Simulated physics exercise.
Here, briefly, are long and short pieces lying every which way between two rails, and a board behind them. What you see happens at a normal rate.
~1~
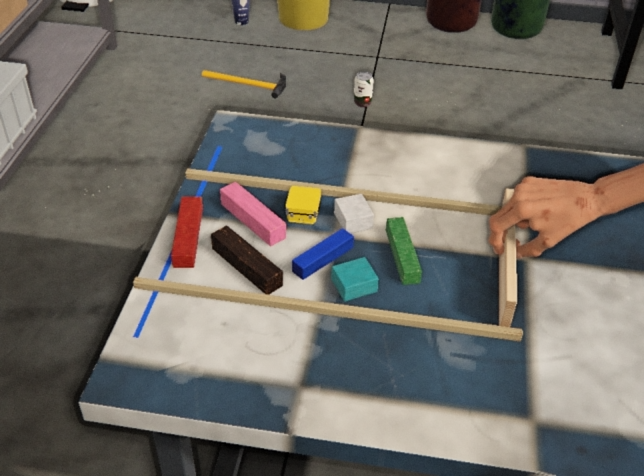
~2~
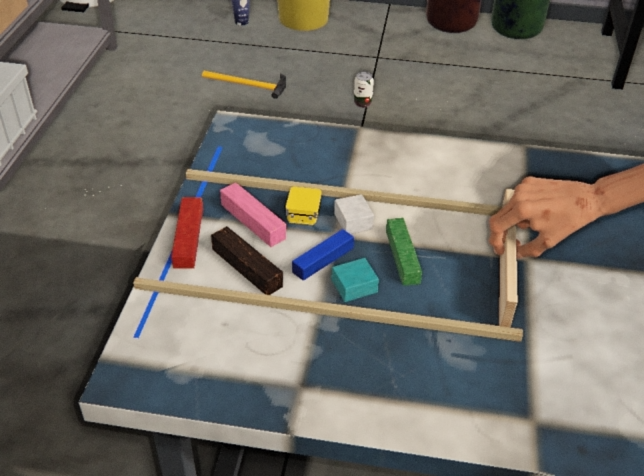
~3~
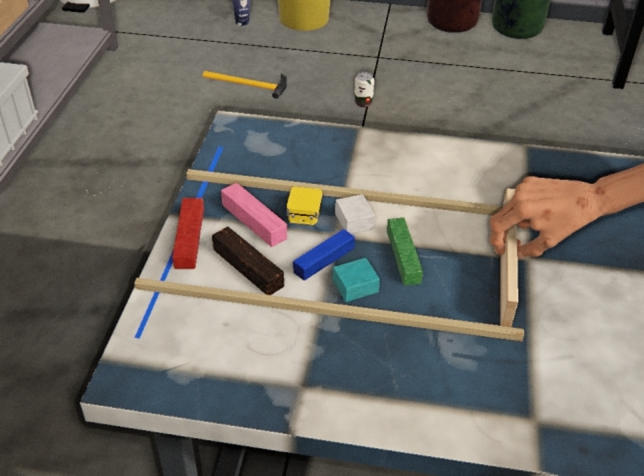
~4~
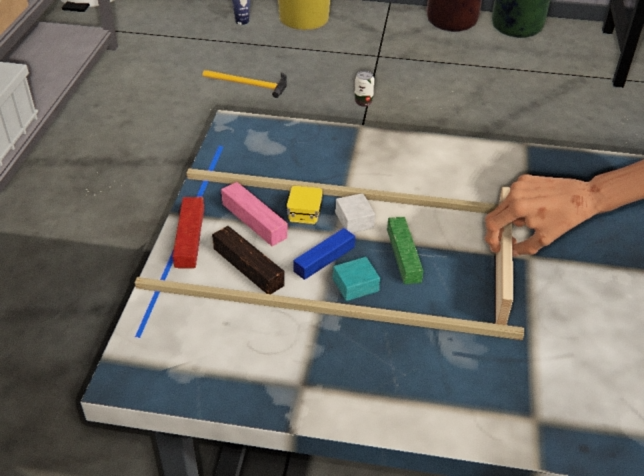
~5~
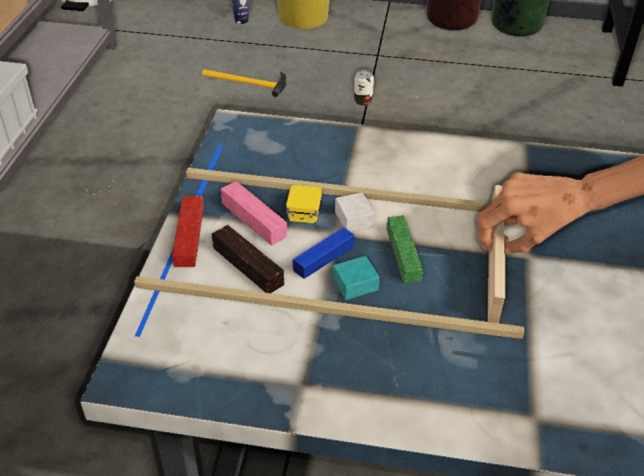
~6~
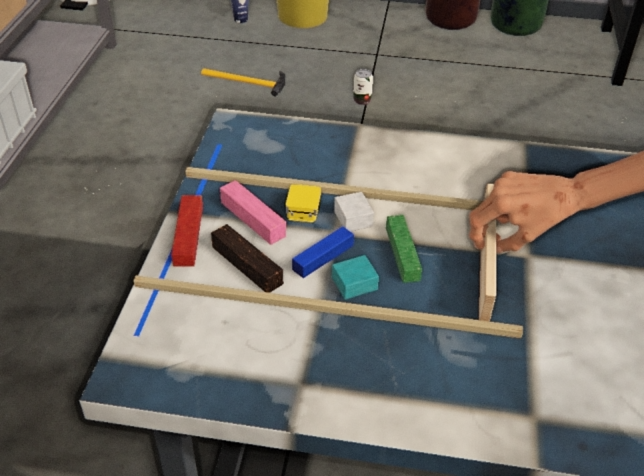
On a checkered workshop table, a hand holding an upright board still, then sliding it slightly left between rails near motionless coloured blocks.
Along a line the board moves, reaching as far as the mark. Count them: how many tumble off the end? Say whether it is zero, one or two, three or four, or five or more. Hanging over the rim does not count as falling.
I would say five or more.
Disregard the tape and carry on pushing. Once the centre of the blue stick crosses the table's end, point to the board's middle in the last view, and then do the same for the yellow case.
First one: Around (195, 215). Other one: Around (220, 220).
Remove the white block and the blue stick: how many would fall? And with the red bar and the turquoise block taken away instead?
The number fallen is 3, and in the other try 4.
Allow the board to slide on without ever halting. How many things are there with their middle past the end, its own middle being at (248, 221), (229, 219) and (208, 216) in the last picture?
1; 2; 4.
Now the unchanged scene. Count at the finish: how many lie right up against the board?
The number is 3.
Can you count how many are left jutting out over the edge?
The total here is 2.
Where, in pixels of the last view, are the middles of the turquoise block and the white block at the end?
Going in order: First (147, 263), then (178, 183).
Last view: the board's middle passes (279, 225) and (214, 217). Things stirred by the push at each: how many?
At the first spot 8, then 8.
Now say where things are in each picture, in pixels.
Red bar (188, 231); pink bar (253, 213); black bar (246, 259); board (507, 256); tape (183, 229), in the first picture.
Pink bar (253, 214); turquoise block (355, 280), in the second picture.
Black bar (248, 260); board (509, 255), in the third picture.
Red bar (189, 231); yellow case (305, 206), in the fourth picture.
Pink bar (253, 213); white block (355, 213), in the fifth picture.
Red bar (188, 230); pink bar (253, 212); black bar (247, 258); board (488, 250); tape (183, 228), in the sixth picture.
Soon after, none off yet; red bar at rest near (188, 230); pink bar at rest near (253, 212); black bar at rest near (247, 258).
After that, none off yet; red bar at rest near (188, 230); pink bar displaced a little near (238, 209); black bar displaced a little near (228, 256).
And then, one off so far; red bar tilting well over near (134, 258); pink bar displaced about its own width near (164, 199); black bar displaced about its own width near (156, 243).
In the end, the number that fall off is five or more; gone, blue stick, yellow case, black bar, pink bar and red bar.
